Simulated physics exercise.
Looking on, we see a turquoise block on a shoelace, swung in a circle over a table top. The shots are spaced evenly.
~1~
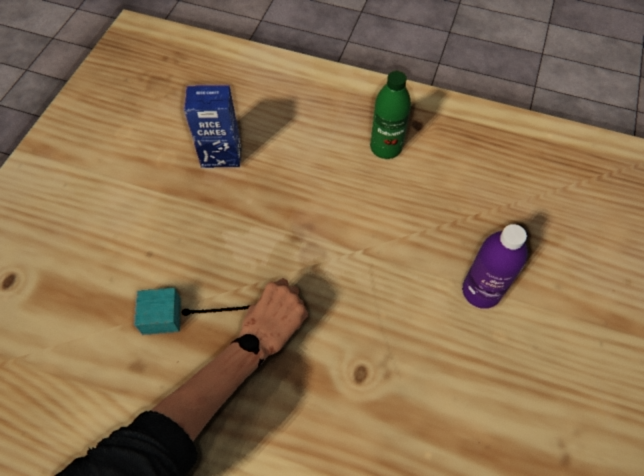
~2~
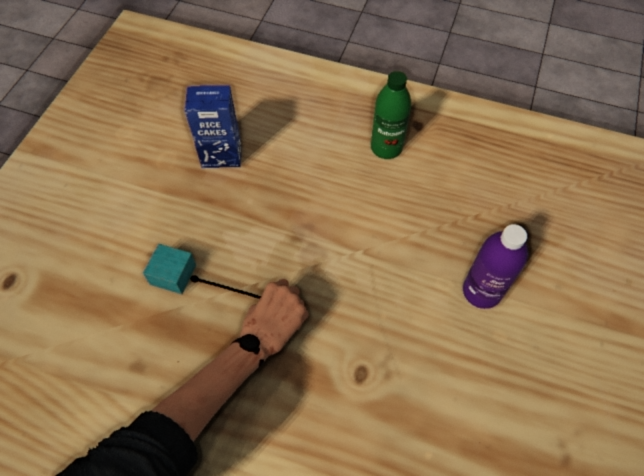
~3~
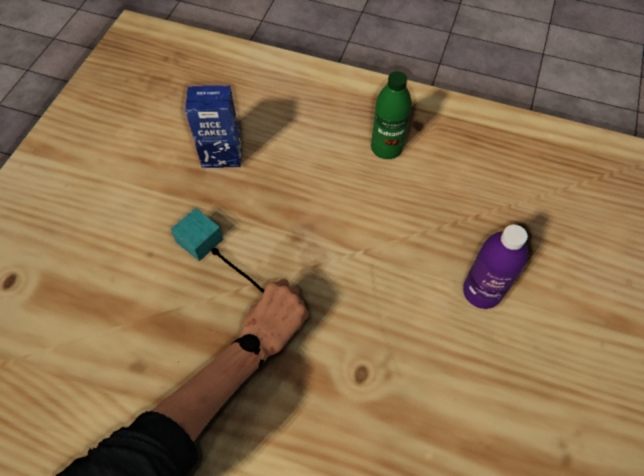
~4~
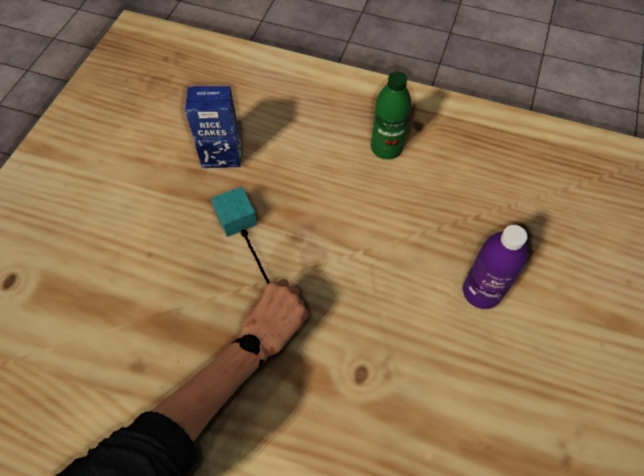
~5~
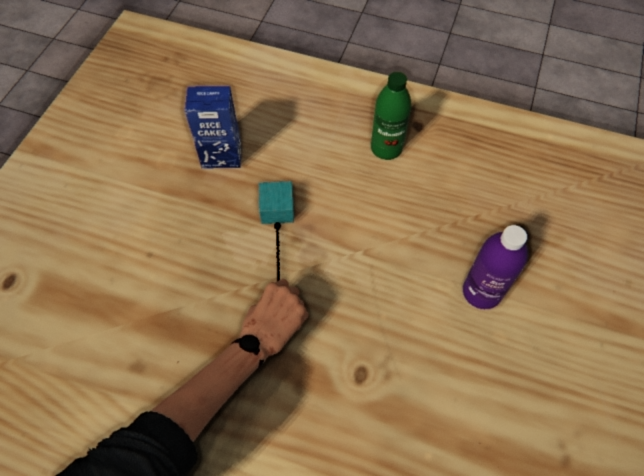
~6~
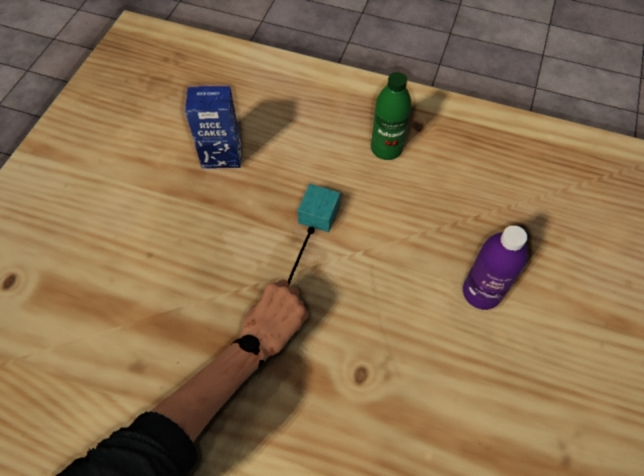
On a wooden table top, a hand holds a dark cord tied to a turquoise block at its left, with a blue carton, a green bottle and a purple bottle standing around. The block swings clockwise around the hand, rising past the carton's near side, then passing above the fist to its upper right.
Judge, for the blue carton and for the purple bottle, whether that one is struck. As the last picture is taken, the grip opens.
The blue carton is not struck; the purple bottle is struck.
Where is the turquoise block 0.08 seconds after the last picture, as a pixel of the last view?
At that time it sits close to pixel (397, 242).
Then, 0.08 s on from there, block near (397, 242).
Then, 0.20 s on from there, block near (492, 284); purple bottle pushed aside.
In the end, block near (613, 336); purple bottle knocked off. The blue carton remains clear and the purple bottle takes the knock.
